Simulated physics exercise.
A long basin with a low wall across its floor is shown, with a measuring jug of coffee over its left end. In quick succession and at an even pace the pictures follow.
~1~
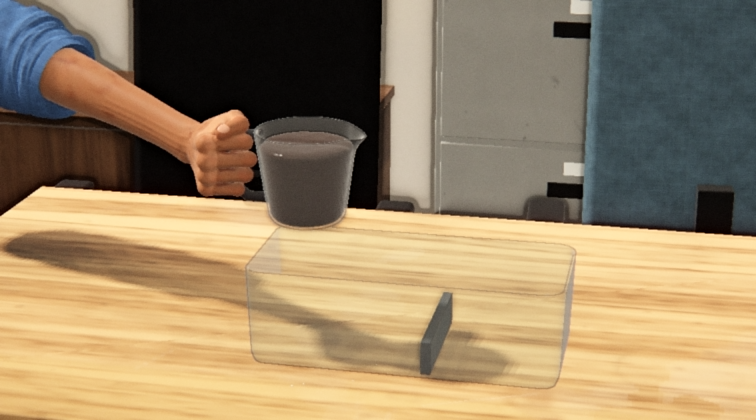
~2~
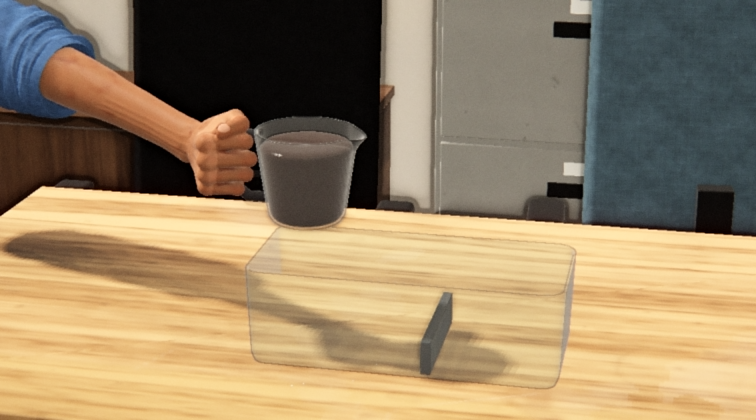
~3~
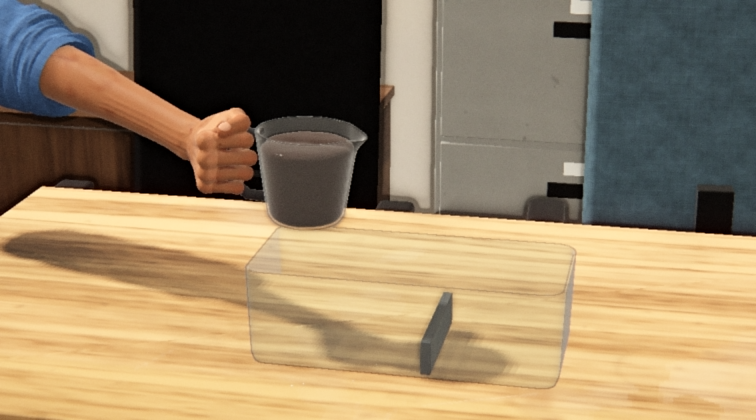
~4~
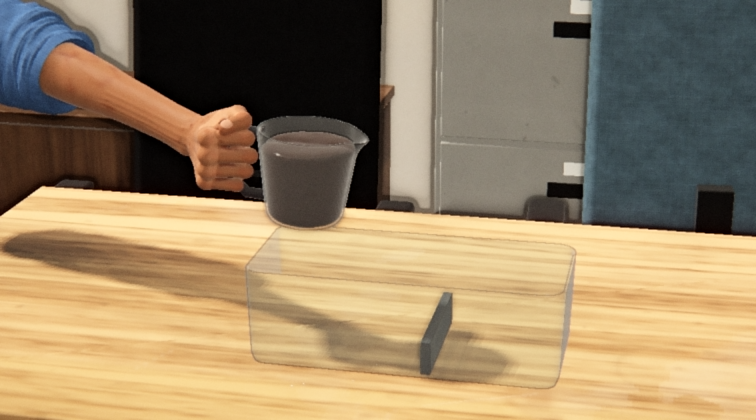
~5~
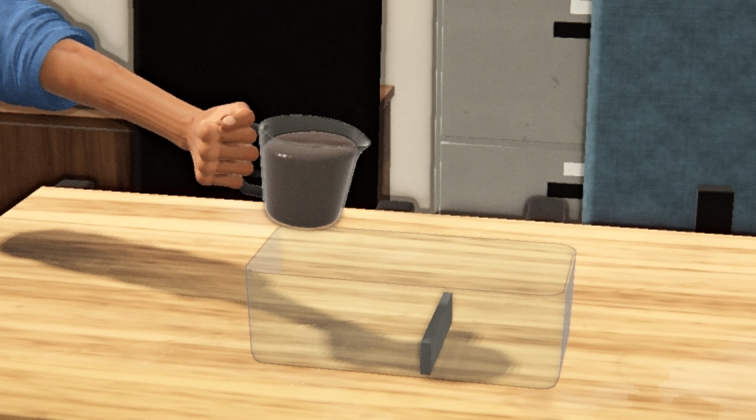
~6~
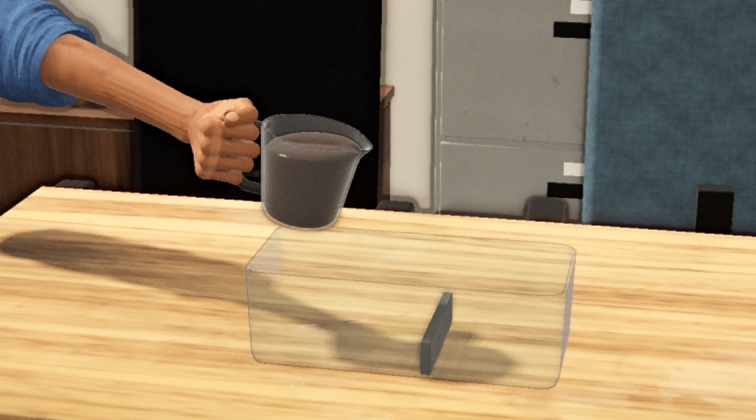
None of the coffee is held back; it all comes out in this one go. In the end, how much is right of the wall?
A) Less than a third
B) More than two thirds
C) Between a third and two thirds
Less than a third.
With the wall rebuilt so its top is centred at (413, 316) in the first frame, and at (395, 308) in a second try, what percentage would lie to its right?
Around 60 percent in try one and around 80 percent in try two.
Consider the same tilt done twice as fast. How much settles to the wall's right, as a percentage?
It works out near 10 %.
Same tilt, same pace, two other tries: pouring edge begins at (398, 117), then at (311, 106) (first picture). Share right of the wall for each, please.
Close to 75 in a hundred, and close to 5 in a hundred.
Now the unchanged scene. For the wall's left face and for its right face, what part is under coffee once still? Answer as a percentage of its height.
Near 40 on the left, 10 on the right.
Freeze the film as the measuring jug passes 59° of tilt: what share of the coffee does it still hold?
Roughly 75 percent.
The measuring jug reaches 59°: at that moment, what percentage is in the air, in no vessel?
Roughly 15 %.
A moment on, the measuring jug is tipped part way and 75 per cent is still to pour, 10 is left of the wall and 1 right of it.
Next, the measuring jug is tipped on its side and 21 per cent is still to pour, 60 is left of the wall and 10 right of it.
Then the measuring jug is tipped right over and 1 per cent is still to pour, 87 is left of the wall and 11 right of it.
Later the measuring jug is tipped right over and 0 per cent is still to pour, 87 is left of the wall and 12 right of it.
In the end 87 per cent lies left of the wall, 12 right of it and 1 outside.
